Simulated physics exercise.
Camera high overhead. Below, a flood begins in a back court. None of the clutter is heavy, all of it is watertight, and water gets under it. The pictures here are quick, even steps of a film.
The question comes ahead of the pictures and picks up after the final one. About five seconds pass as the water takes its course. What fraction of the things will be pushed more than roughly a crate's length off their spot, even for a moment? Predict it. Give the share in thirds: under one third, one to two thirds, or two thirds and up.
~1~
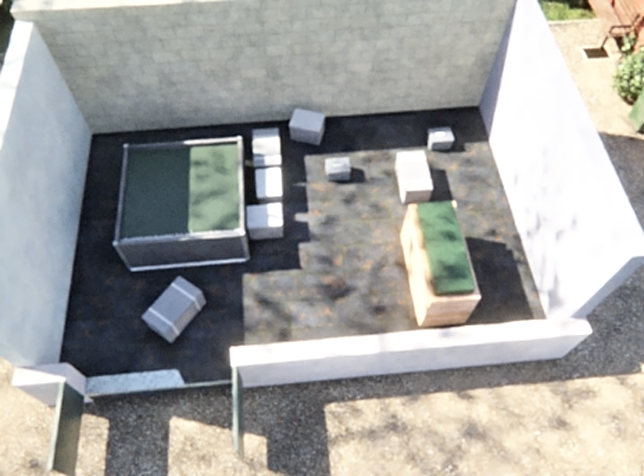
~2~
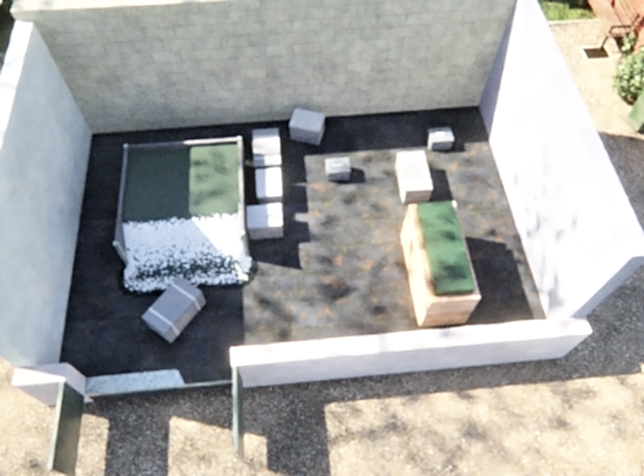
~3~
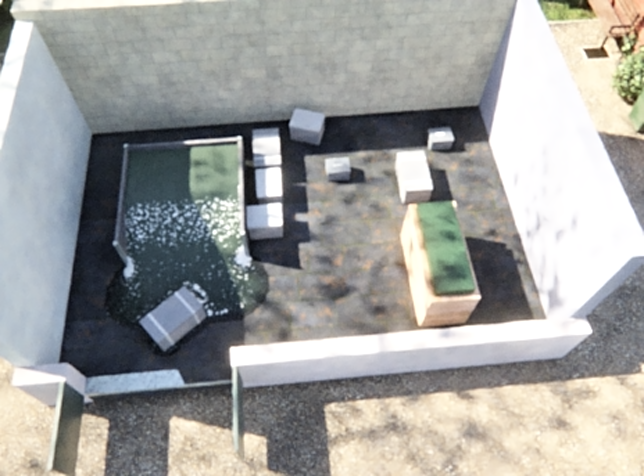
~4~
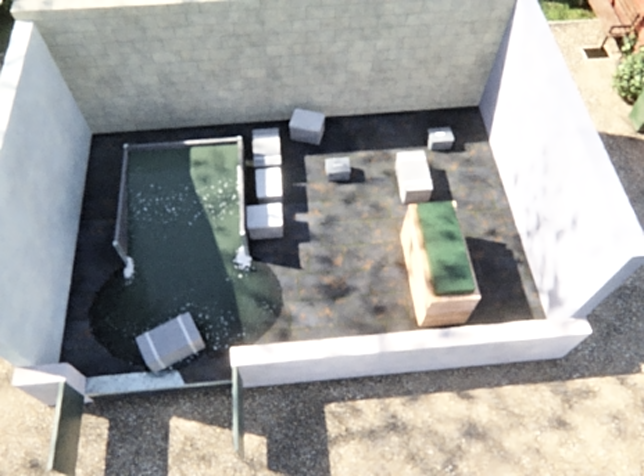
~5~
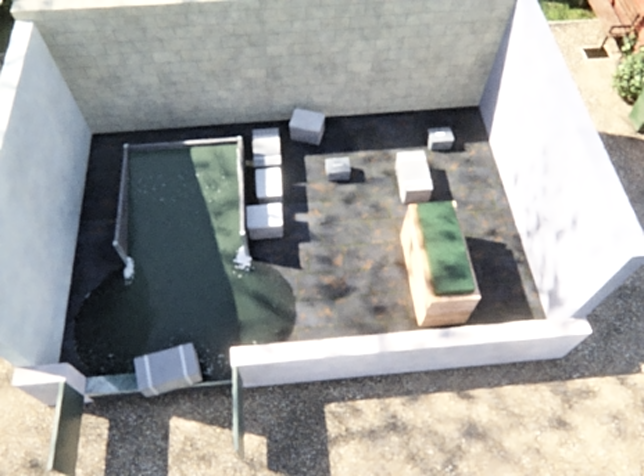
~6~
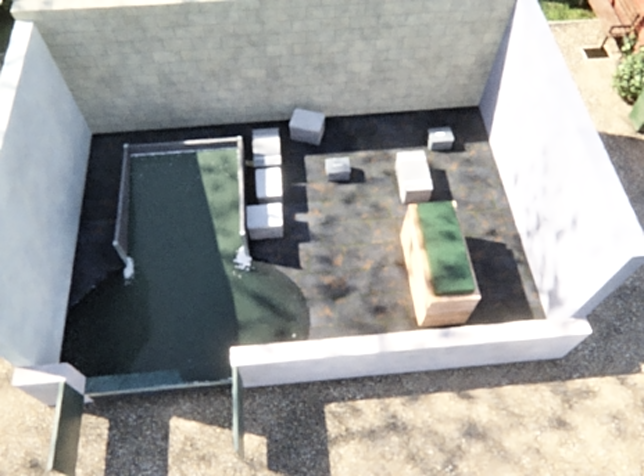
Under one third.
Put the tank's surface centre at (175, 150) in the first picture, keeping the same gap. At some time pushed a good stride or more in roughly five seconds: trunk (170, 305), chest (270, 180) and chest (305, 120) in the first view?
First displaced far, then never went far, then never went far.
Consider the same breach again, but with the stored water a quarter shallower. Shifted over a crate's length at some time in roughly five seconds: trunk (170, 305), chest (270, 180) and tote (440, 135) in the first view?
Note, in sequence: Past that mark / within that / within that.
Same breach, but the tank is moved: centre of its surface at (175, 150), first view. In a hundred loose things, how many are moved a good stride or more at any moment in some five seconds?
About 10 per cent.
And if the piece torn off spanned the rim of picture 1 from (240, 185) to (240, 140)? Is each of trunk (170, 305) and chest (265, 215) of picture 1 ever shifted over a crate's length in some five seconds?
First under that mark, then under that mark.
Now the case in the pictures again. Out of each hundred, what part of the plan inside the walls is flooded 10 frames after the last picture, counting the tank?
Something close to 35 per cent.
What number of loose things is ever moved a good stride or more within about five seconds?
That adds up to 1.
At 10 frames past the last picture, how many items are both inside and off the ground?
The count comes to 0.
A moment on, 1 of 8 are well off their spots; 0 afloat.
Next, 1 of 8 are well off their spots; 0 afloat.
Later, 1 of 8 are well off their spots; 0 afloat.
In the end, 1 of 8 are well off their spots, and 1 have been at some point; 0 afloat.
